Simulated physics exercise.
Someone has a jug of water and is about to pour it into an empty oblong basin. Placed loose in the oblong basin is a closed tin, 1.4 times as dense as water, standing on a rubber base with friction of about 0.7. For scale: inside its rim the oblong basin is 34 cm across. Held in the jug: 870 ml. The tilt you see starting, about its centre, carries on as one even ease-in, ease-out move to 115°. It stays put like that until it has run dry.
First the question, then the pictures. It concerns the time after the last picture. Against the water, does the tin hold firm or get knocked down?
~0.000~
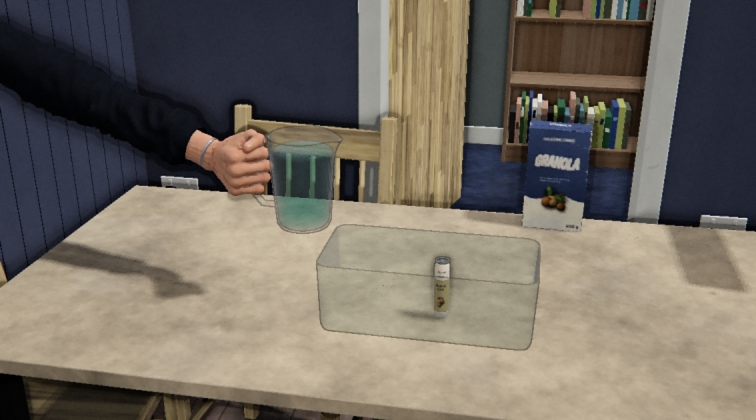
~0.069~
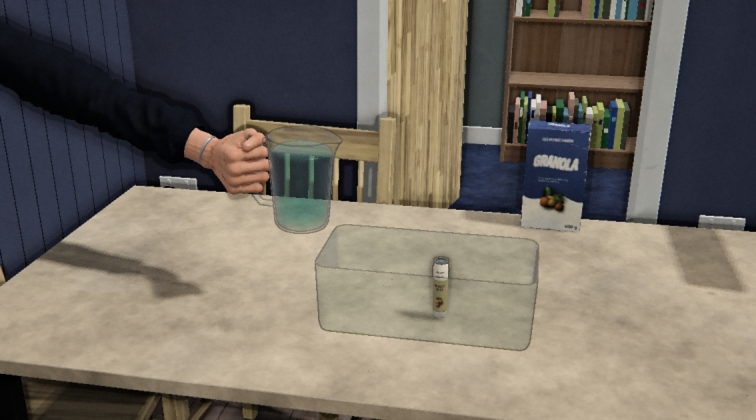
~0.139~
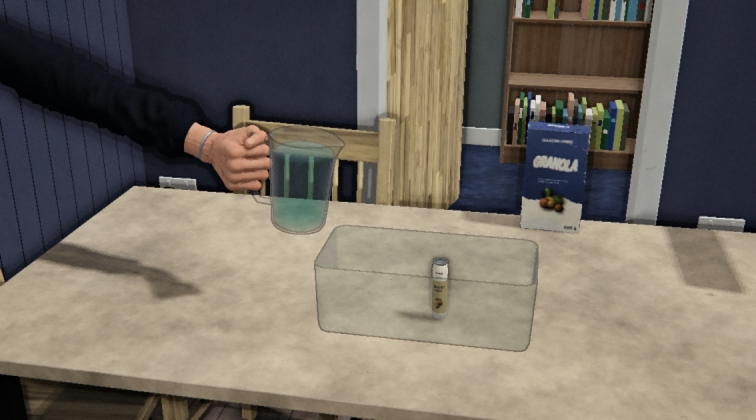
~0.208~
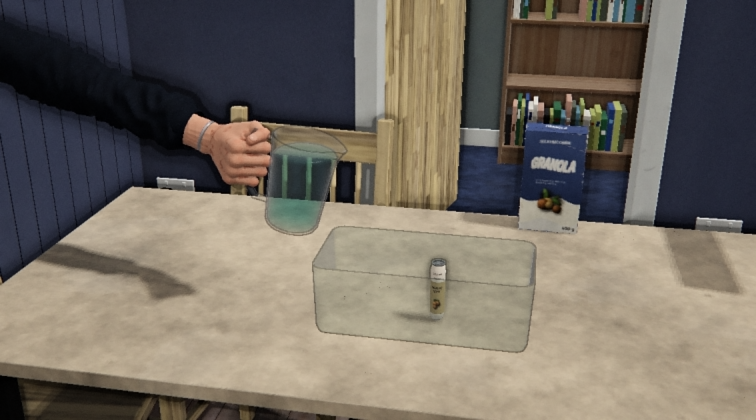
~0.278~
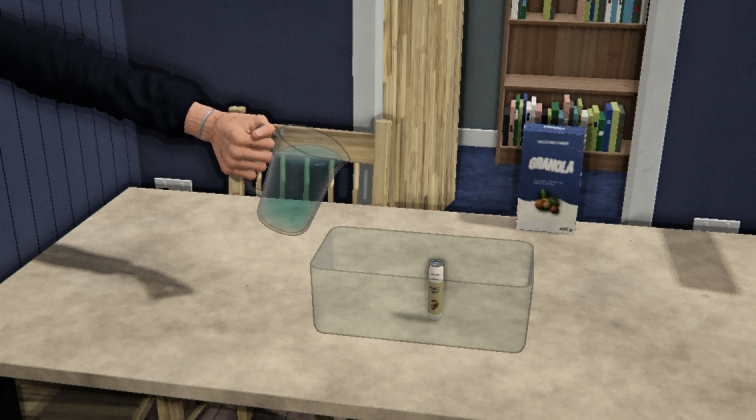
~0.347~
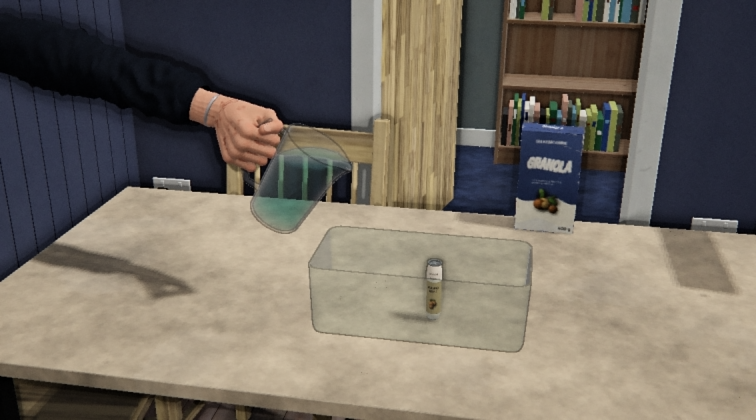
It holds firm.
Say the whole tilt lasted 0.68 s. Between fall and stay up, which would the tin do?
Result: Tin upright.
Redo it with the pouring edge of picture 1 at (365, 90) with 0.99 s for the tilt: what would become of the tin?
After that, the tin overturns.
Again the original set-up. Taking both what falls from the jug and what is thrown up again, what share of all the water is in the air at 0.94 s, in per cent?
7 per cent, roughly.
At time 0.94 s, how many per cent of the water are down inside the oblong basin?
Reading: Approx. 80 %.
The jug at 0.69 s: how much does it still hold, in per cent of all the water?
Around 64 in a hundred.
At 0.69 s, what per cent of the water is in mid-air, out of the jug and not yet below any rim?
About 16 per cent.
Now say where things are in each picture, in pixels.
In the first frame, tilt 0°; pouring edge (342, 139); surface from (272, 146) to (335, 150); the oblong basin's rim runs from (327, 245) to (539, 262); the tin's top is at (443, 263).
In the second frame, tilt 1°; pouring edge (342, 140); surface from (272, 146) to (334, 151).
In the third frame, tilt 6°; pouring edge (345, 144); surface from (274, 146) to (336, 153).
In the fourth frame, tilt 12°; pouring edge (347, 151); surface from (275, 149) to (339, 156).
In the fifth frame, tilt 21°; pouring edge (350, 159); surface from (274, 159) to (344, 158).
In the sixth frame, tilt 31°; pouring edge (353, 169); surface from (269, 168) to (348, 161); 1 per cent is over the edge.
After 0.69 s the tilt is 91° and 64 per cent is still to pour; the tin stands where it began.
After 0.94 s the tilt is 114° and 12 per cent is still to pour; the tin stands where it began.
After 1.20 s the tilt is 115° and 0 per cent is still to pour; the tin stands where it began.
After 1.49 s the tilt is 115° and 0 per cent is still to pour; the tin stands where it began.
In the end the tin stands where it began.
